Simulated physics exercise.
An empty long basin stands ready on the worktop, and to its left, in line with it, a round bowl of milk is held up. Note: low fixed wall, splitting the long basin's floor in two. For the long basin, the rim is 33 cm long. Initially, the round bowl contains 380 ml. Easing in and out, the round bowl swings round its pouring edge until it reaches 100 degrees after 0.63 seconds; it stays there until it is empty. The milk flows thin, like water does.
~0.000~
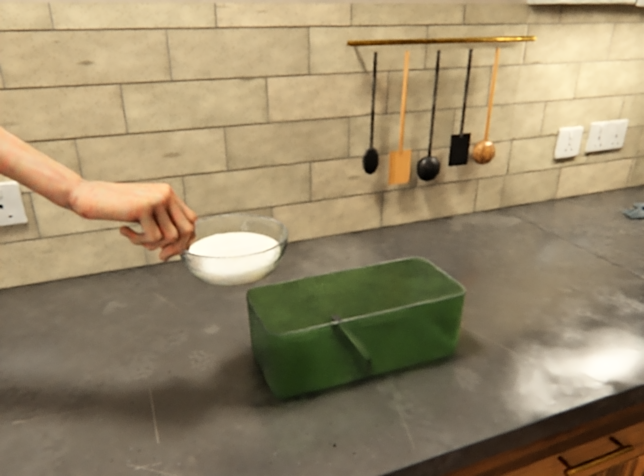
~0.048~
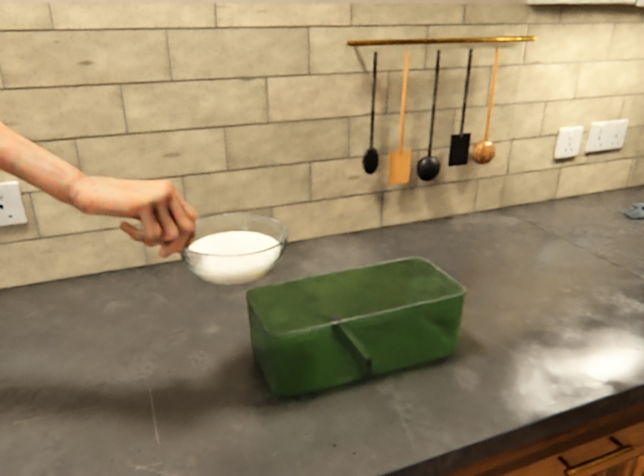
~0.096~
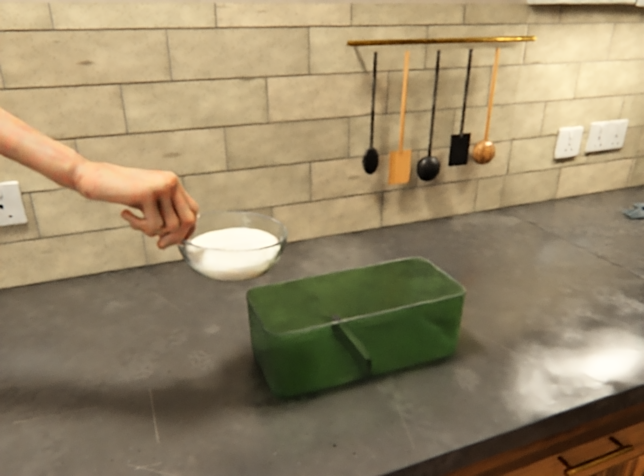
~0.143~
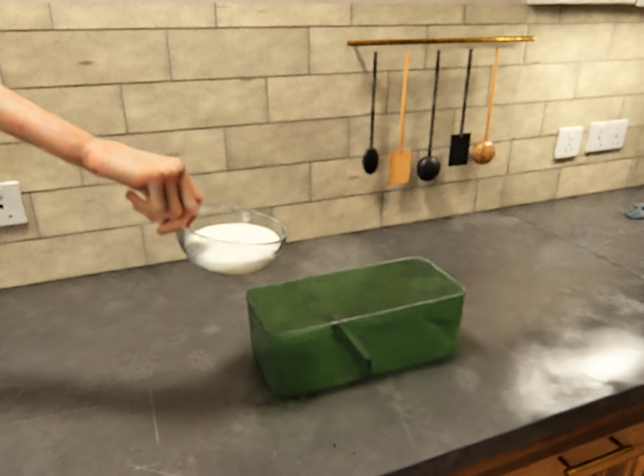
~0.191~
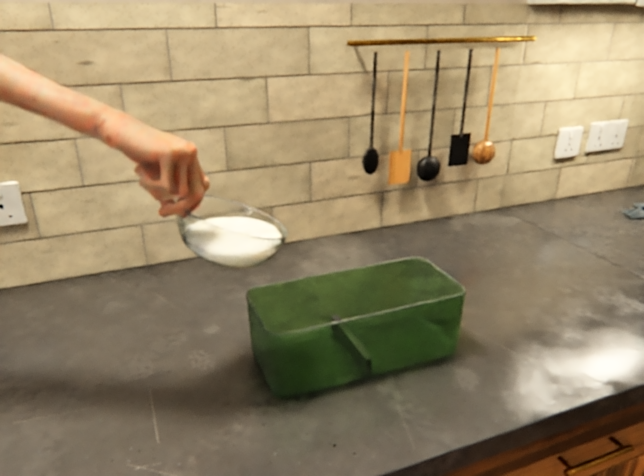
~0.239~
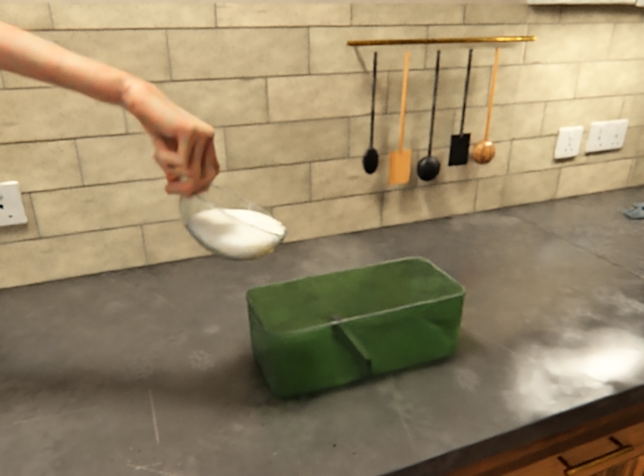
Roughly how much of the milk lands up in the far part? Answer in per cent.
Around 60 %.
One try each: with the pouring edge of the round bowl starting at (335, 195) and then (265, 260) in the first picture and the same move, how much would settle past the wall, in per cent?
The first try gives around 80 percent, the second around 10 percent.
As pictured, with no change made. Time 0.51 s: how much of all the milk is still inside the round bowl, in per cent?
I reckon about 22 in a hundred is still held.
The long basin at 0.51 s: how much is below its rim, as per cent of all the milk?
About 9%.
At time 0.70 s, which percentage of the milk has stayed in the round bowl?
I reckon near 0 per cent still sits there.
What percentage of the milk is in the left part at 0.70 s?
Left share: Approx. 32 %.
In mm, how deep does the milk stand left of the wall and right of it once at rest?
Left 8 mm, right 10 mm.
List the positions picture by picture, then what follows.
In the first frame, it leans 0°; its right rim is at (284, 228); the milk meets the walls at (184, 257) and (279, 242); the long basin's rim runs from (256, 312) to (444, 274); the wall's top is at (350, 335).
In the second frame, it leans 1°; its right rim is at (284, 228); the milk meets the walls at (184, 255) and (279, 241).
In the third frame, it leans 6°; its right rim is at (284, 228); the milk meets the walls at (183, 251) and (278, 238).
In the fourth frame, it leans 12°; its right rim is at (284, 228); the milk meets the walls at (183, 245) and (278, 233).
In the fifth frame, it leans 21°; its right rim is at (283, 228); the milk meets the walls at (184, 235) and (279, 228).
In the sixth frame, it leans 32°; its right rim is at (283, 228); the milk meets the walls at (187, 223) and (281, 221).
Then, 0.51 s in, the tilt is 91° and 21 per cent is still to pour, 9 is left of the wall and 0 right of it.
Then, 0.70 s in, the tilt is 100° and 0 per cent is still to pour, 32 is left of the wall and 61 right of it.
Then, 0.91 s in, the tilt is 100° and 0 per cent is still to pour, 37 is left of the wall and 60 right of it.
Then, 1.13 s in, the tilt is 100° and 0 per cent is still to pour, 38 is left of the wall and 60 right of it.
Finally, 38 per cent lies left of the wall, 60 right of it and 2 outside.
